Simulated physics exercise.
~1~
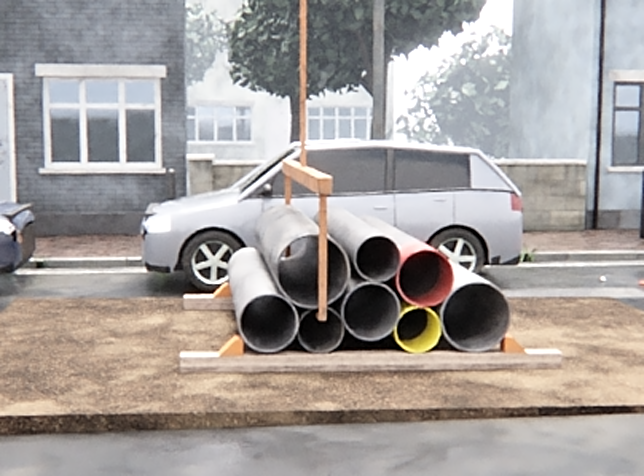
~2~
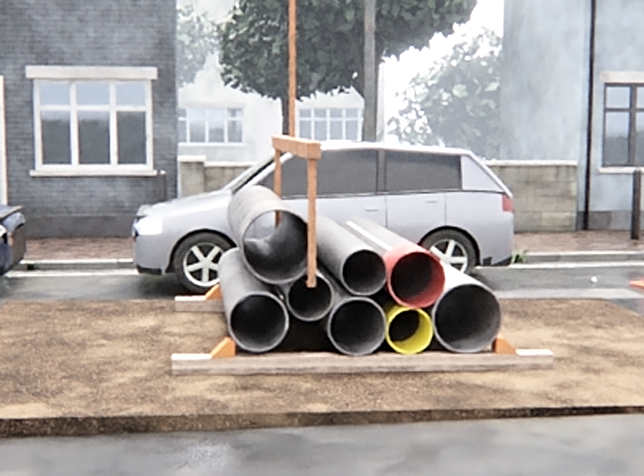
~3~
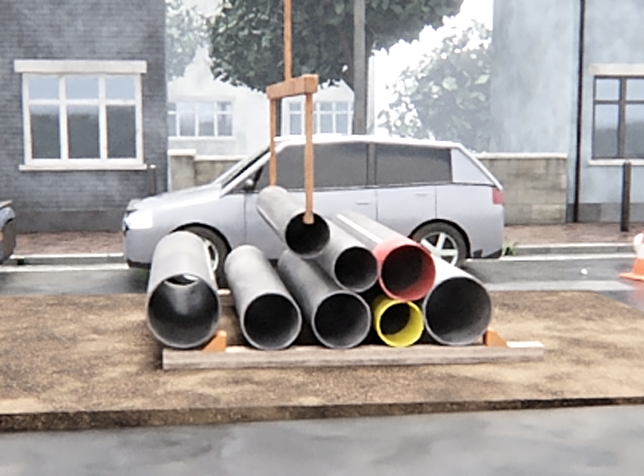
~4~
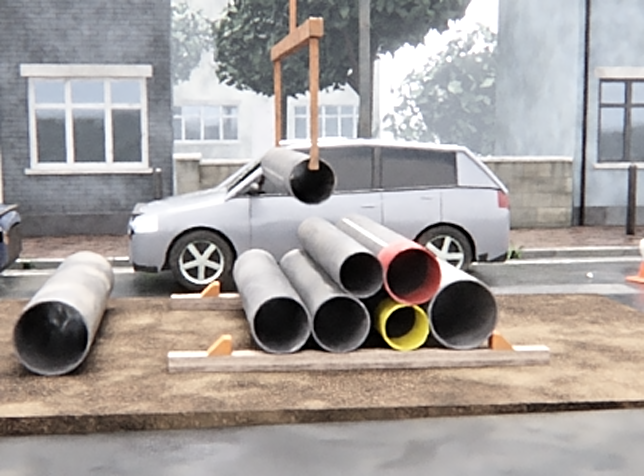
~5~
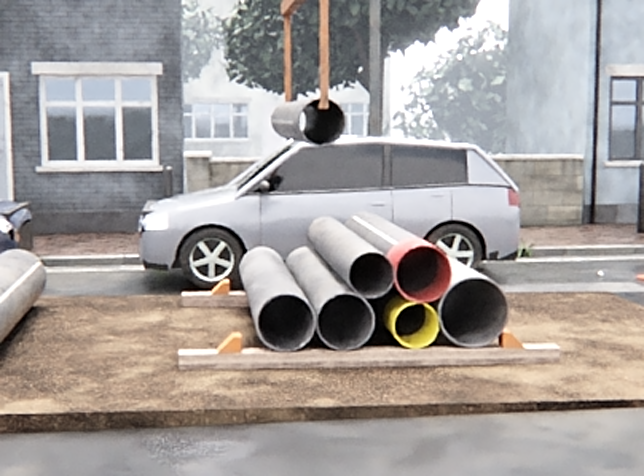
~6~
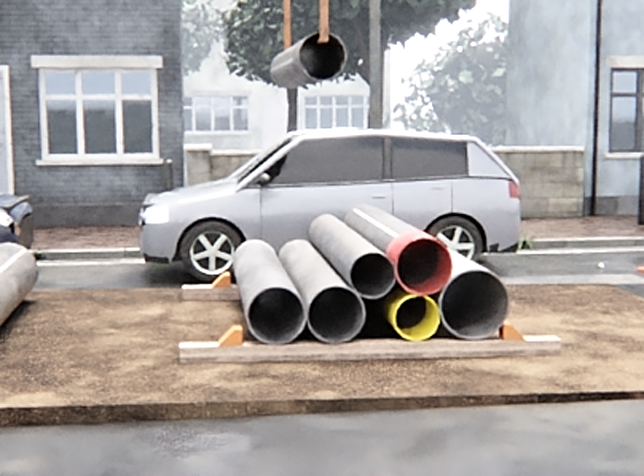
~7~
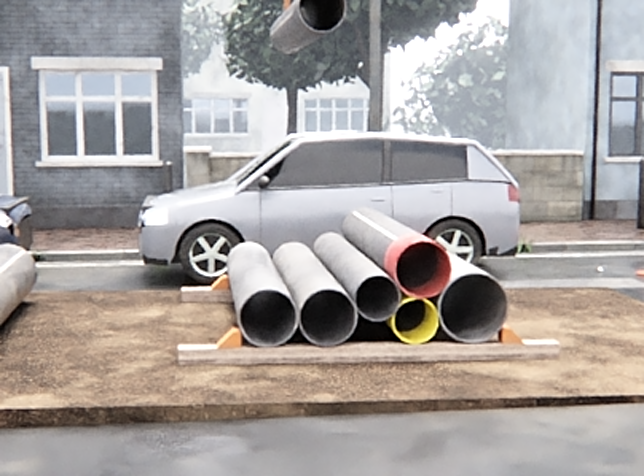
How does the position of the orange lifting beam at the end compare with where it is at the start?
At the start the beam is low, just over the pipe stack in front of the car. By the end it has risen to the very top of the view, almost out of sight.
A silver car stands behind pipes; one is hoisted high, another rolls left, the rest settle.
